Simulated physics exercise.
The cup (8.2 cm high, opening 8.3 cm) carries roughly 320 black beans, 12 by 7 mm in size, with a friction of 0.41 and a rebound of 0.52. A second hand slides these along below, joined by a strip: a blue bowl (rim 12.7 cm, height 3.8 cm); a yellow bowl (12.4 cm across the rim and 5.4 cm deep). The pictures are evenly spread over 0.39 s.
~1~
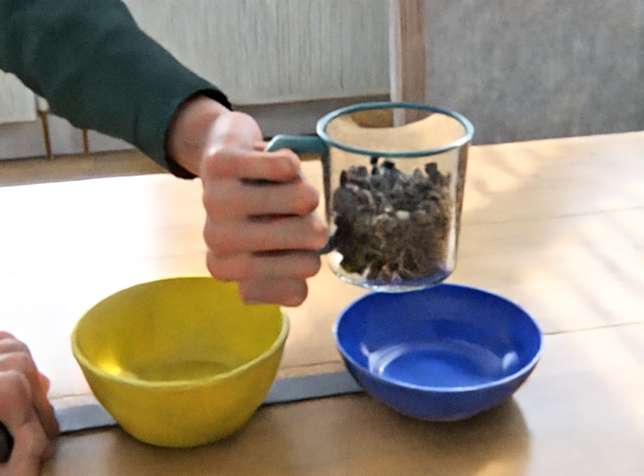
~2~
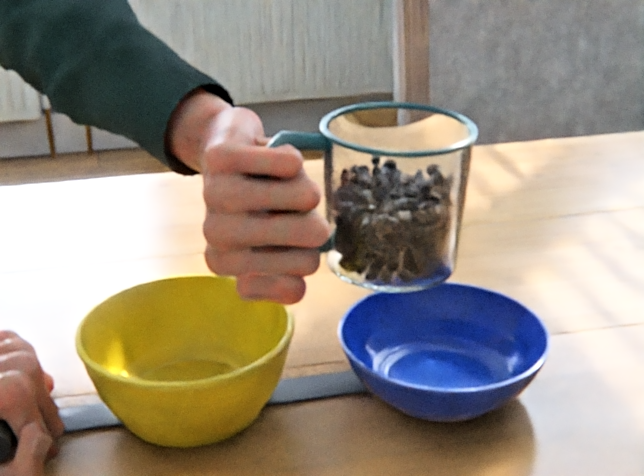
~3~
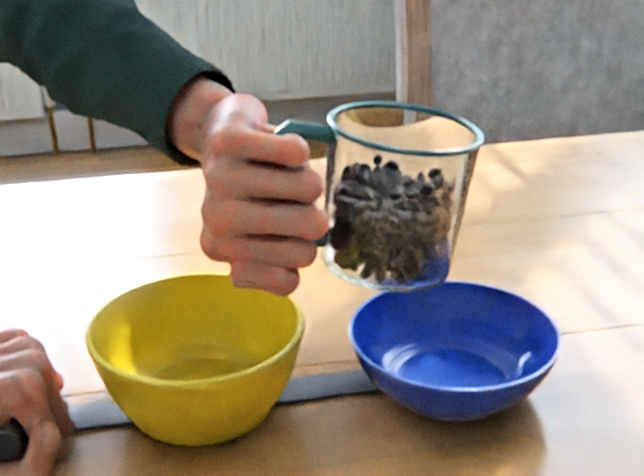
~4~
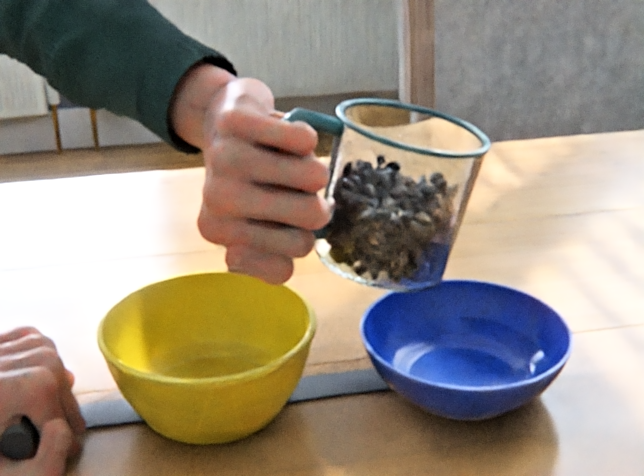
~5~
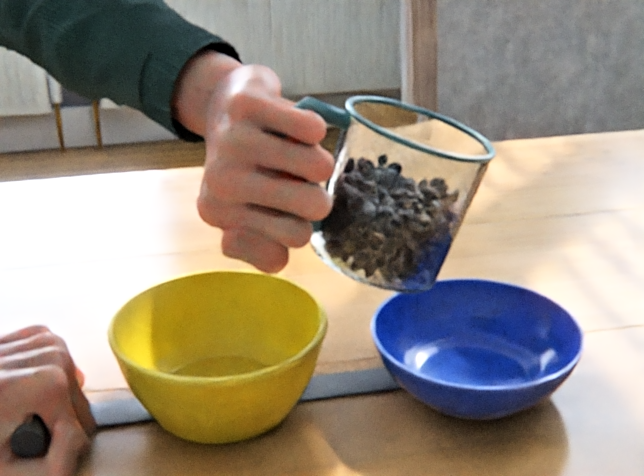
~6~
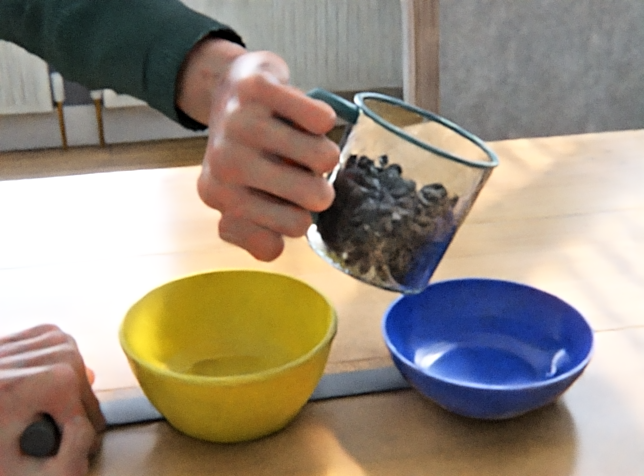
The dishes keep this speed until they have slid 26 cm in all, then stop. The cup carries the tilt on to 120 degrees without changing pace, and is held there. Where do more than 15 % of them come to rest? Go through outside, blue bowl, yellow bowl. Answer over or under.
Outside under, blue bowl under, yellow bowl over.
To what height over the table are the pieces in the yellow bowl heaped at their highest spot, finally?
Some 4.5 cm.
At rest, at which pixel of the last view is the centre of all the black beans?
At about (609, 332).
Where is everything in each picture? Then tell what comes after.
Cup at (394, 177); tilt 0 degrees; dishes slid 0.0 cm; lip at (465, 123); top of the load at (350, 180); blue bowl at (438, 330); yellow bowl at (181, 324), in the first picture.
Cup at (396, 176); tilt 2 degrees; dishes slid 0.3 cm; lip at (469, 125); top of the load at (434, 179), in the second picture.
Cup at (398, 174); tilt 7 degrees; dishes slid 0.9 cm; low side right; lip at (475, 130); top of the load at (341, 179), in the third picture.
Cup at (402, 170); tilt 13 degrees; dishes slid 1.6 cm; low side right; lip at (481, 137); top of the load at (390, 174), in the fourth picture.
Cup at (406, 168); tilt 19 degrees; dishes slid 2.2 cm; low side right; lip at (487, 145); top of the load at (357, 175), in the fifth picture.
Cup at (411, 166); tilt 24 degrees; dishes slid 2.9 cm; low side right; lip at (491, 153); top of the load at (358, 171); blue bowl at (487, 327); yellow bowl at (229, 318), in the sixth picture.
Then, 0.94 s after the last picture, tilt 94 degrees; cup 100 %; middle of all pieces on or above the table near (375, 213).
Then, 1.72 s after the last picture, tilt 120 degrees; yellow bowl 100 %; middle of all pieces on or above the table near (482, 346).
Then, 2.44 s after the last picture, tilt 120 degrees; yellow bowl 100 %; middle of all pieces on or above the table near (571, 335).
Then, 3.13 s after the last picture, tilt 120 degrees; yellow bowl 100 %; middle of all pieces on or above the table near (606, 331).
In the end, yellow bowl 100 %, cup 0 %, blue bowl 0 %, outside 5 %.
